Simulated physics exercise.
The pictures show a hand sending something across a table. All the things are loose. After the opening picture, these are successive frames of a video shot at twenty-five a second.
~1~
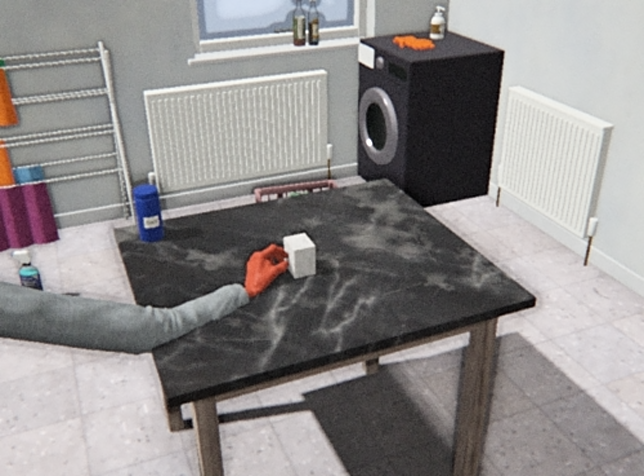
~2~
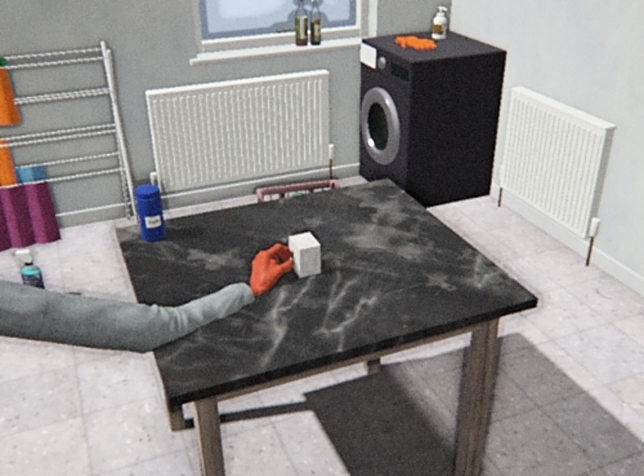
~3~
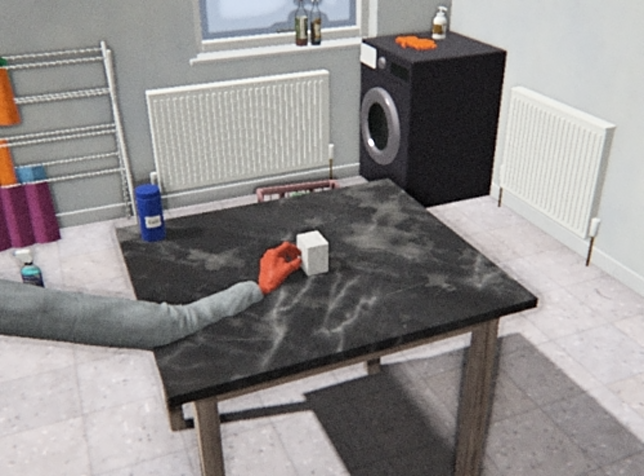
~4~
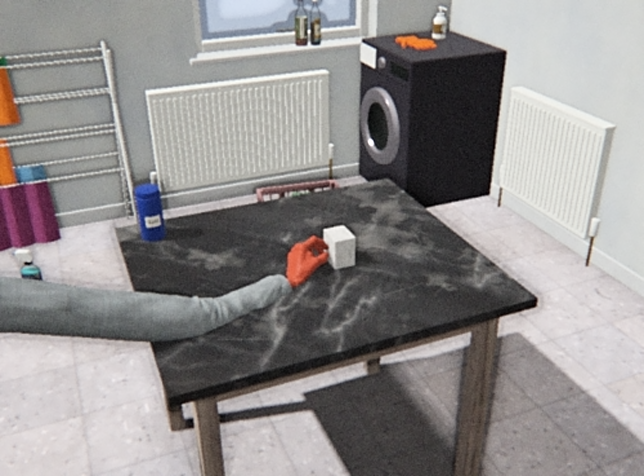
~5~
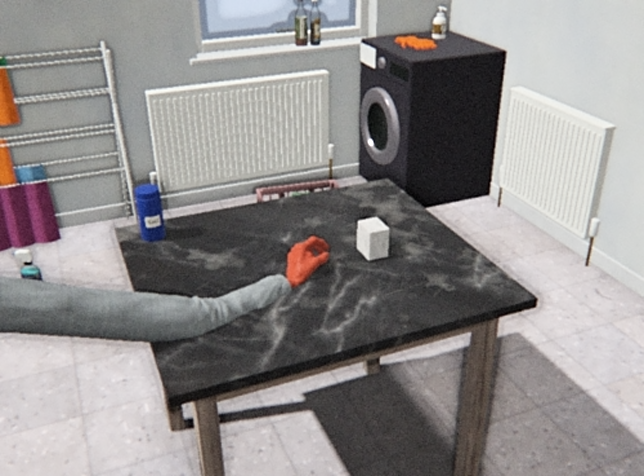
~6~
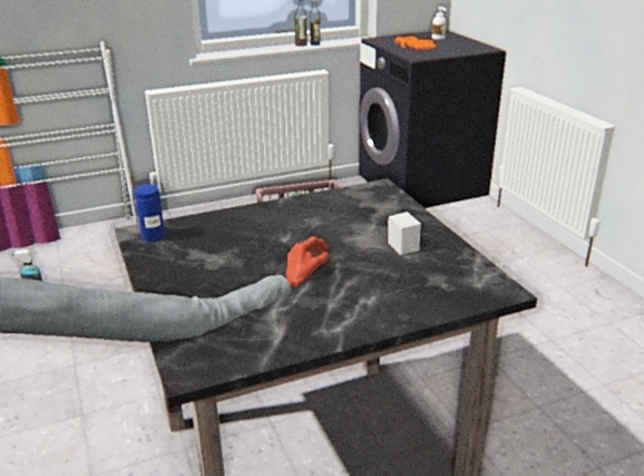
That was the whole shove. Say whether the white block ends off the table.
The white block falls off the table.
Then, 0.20 s past the last view, white block now off the table.
Then, 0.50 s past the last view, things are still on the move.
Finally, off the table, white block.
